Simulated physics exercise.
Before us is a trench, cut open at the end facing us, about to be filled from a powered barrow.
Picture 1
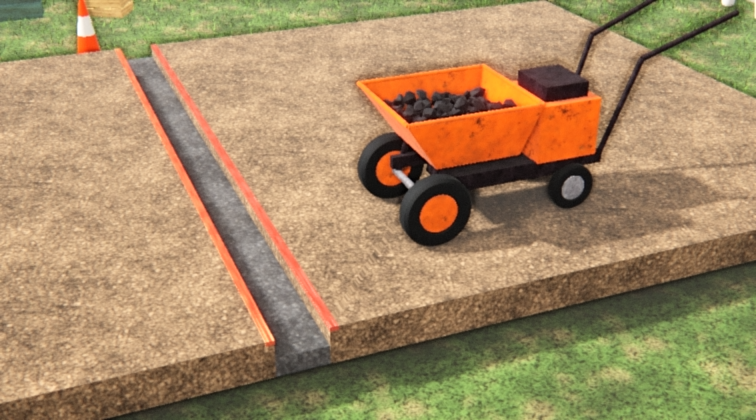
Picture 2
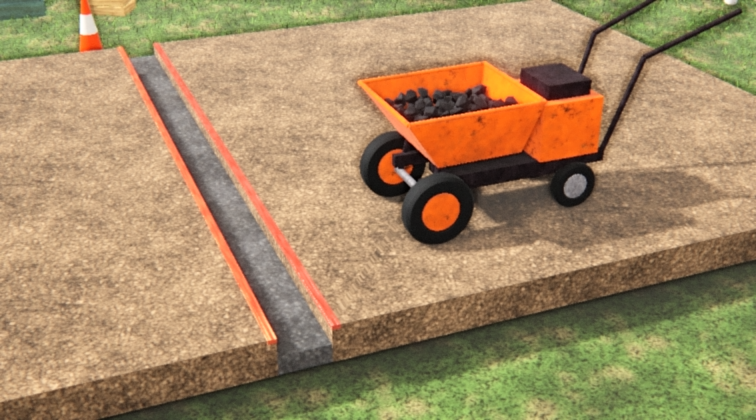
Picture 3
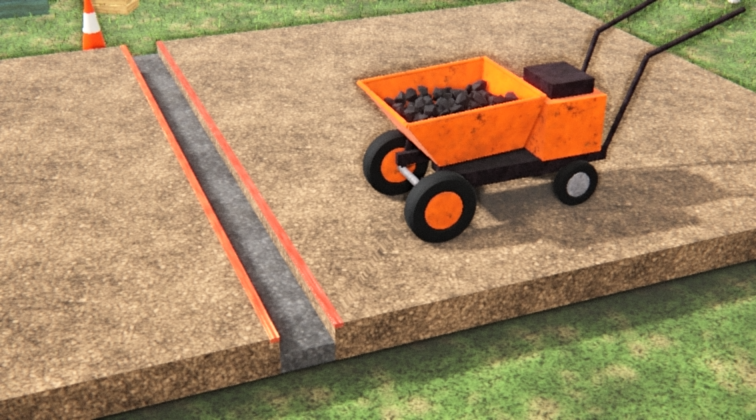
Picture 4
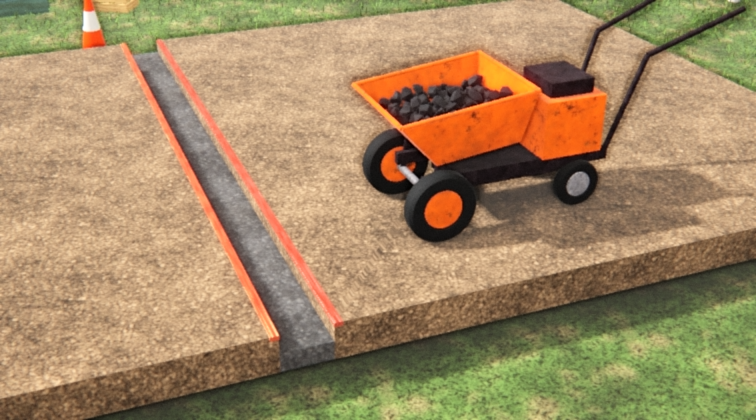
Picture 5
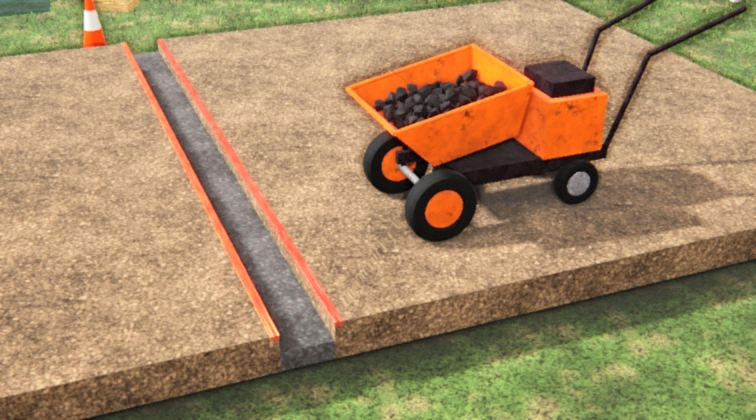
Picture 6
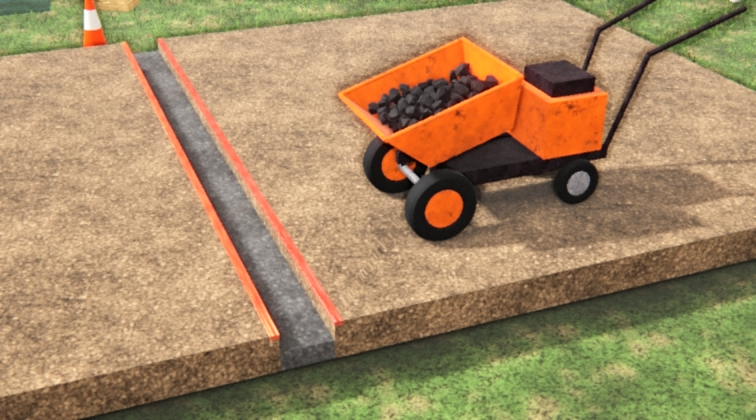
On a flat slab of brown earth bordered by grass, seen from above at an angle, a narrow grey trench edged with orange-red strips runs up the left side, near a traffic cone. An orange powered barrow with black handles stands to the right, its skip loaded with dark lumps. The view shifts very slightly at first, then the skip tilts gradually forward to the left while the wheels stay put.
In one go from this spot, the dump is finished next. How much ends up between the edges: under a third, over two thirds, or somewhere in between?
Somewhere in between.
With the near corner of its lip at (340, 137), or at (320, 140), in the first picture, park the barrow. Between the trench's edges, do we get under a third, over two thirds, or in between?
Try 1, one to two thirds; try 2, under a third.
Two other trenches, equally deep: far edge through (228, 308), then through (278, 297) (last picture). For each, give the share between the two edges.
About 50 %, then 30 %.
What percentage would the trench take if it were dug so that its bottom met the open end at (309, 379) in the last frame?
Something close to 50 per cent.
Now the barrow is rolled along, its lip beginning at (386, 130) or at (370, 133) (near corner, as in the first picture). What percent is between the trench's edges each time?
Close to 60 in a hundred, and close to 70 in a hundred.
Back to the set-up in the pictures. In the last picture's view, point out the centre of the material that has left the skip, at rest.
Centre at rest, last view: Approx. (275, 241).
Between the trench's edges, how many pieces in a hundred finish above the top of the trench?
It works out at about 15 percent.
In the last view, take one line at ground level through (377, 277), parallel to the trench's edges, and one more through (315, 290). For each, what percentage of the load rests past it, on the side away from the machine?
First roughly 70 percent, then 40 percent.
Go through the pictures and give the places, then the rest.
Lip of the skip (408, 127), level; top of the load (458, 111), lumps of coal; first edge of the trench (314, 294); far edge (252, 307), the trench under half as wide as the skip, and shallow for its width, in the first frame.
Lip of the skip (409, 126), level; top of the load (459, 109), in the second frame.
Lip of the skip (408, 126), tipped barely; top of the load (459, 106), in the third frame.
Lip of the skip (402, 129), tipped a little; top of the load (469, 104), in the fourth frame.
Lip of the skip (395, 134), tipped a little; top of the load (472, 97), in the fifth frame.
Lip of the skip (386, 140), tipped clearly; top of the load (465, 93); first edge of the trench (319, 289); far edge (257, 302), in the sixth frame.
Just after the last frame, skip tipped steeply; every one in the skip.
A moment on, skip tipped right over; the larger part in the skip; roughly a quarter short of the trench; just a few in or heaped over the trench; just a few falling.
Further on, skip tipped right over; roughly a third in the skip; roughly a third short of the trench; roughly a third in or heaped over the trench; just a few beyond it.
When it is over, skip tipped right over; roughly a quarter in the skip; roughly a quarter short of the trench; roughly half in or heaped over the trench; just a few beyond it.
